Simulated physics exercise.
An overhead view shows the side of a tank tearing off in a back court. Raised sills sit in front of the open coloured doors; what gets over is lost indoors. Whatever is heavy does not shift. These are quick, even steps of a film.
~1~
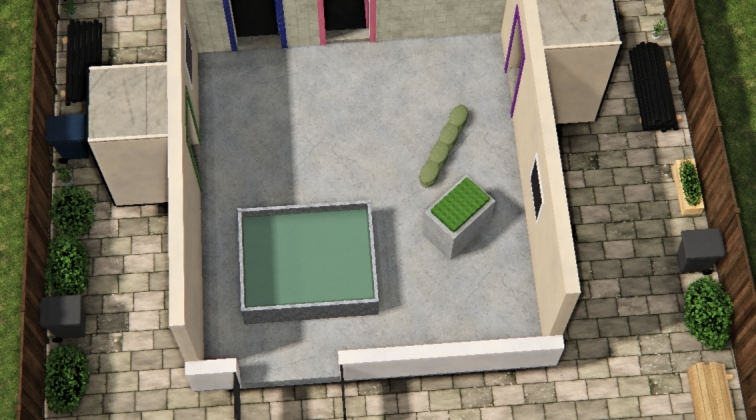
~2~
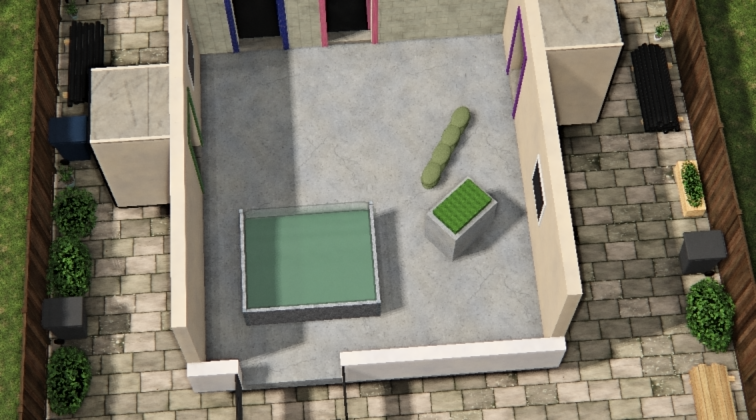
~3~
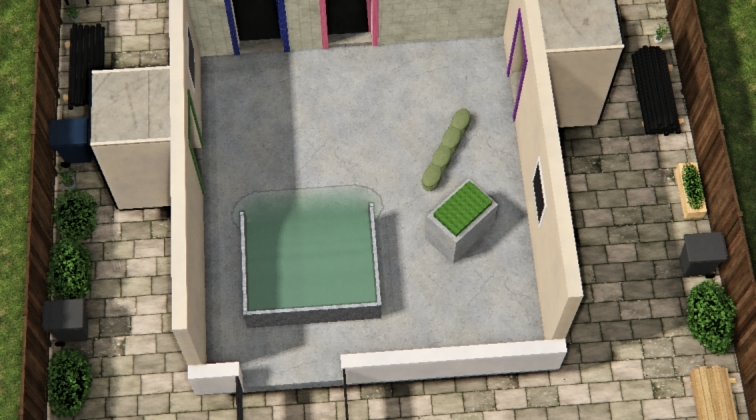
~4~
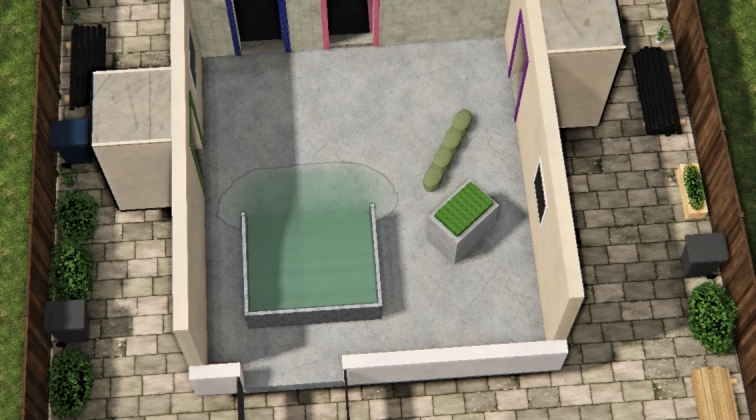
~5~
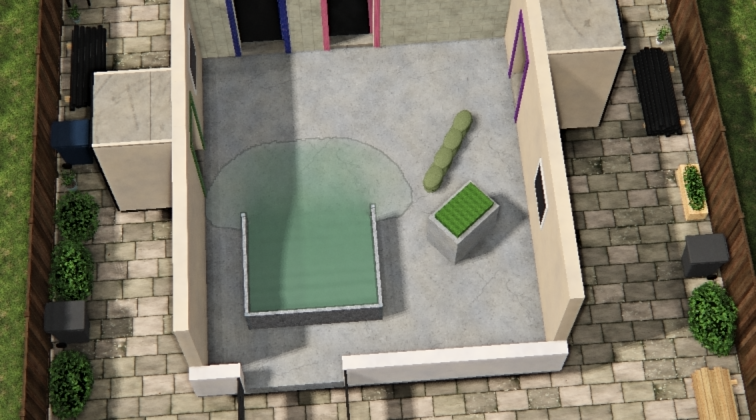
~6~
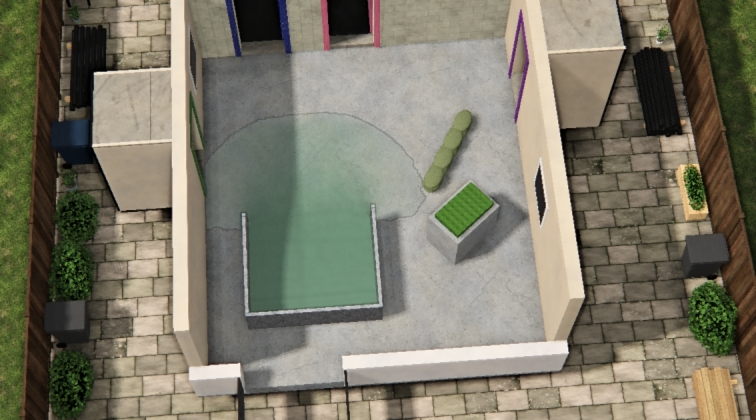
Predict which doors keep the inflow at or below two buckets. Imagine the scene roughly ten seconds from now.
Prediction: The green door goes above, the pink door goes above, the blue door goes above, the purple door stays at or below.
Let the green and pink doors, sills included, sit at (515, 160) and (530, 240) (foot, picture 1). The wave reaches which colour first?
The blue-painted one.
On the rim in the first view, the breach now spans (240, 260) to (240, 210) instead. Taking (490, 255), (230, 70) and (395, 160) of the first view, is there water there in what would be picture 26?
So: Spared, then wetted, then spared.
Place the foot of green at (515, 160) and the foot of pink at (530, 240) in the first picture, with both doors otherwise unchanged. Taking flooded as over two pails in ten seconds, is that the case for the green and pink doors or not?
What happens next: The green one falls below the limit, and the pink one falls below the limit.
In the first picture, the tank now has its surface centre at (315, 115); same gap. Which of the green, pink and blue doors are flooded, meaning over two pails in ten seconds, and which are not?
As I see it, the green door remains below, the pink door runs past the limit and the blue door runs past the limit.
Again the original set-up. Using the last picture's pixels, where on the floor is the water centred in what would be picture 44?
Estimate: (349, 139).
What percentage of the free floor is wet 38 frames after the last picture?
I'd put it at roughly 65 per cent.
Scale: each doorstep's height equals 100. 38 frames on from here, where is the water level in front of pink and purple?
70 and 50 %, in that order.
A moment on, water covers 45 % of the floor; the green door wet at the sill, nothing in, the pink door wet at the sill, nothing in, the blue door under two buckets in, the purple door not reached.
Next, water covers 50 % of the floor; the green door under two buckets in, the pink door over two buckets in, the blue door far over two buckets in, the purple door not reached.
Then, water covers 50 % of the floor; the green door over two buckets in, the pink door far over two buckets in, the blue door far over two buckets in, the purple door not reached.
Later, water covers 65 % of the floor; the green door over two buckets in, the pink door far over two buckets in, the blue door far over two buckets in, the purple door wet at the sill, nothing in.
In the end, water covers 95 % of the floor; the green door far over two buckets in, the pink door far over two buckets in, the blue door far over two buckets in, the purple door wet at the sill, nothing in.
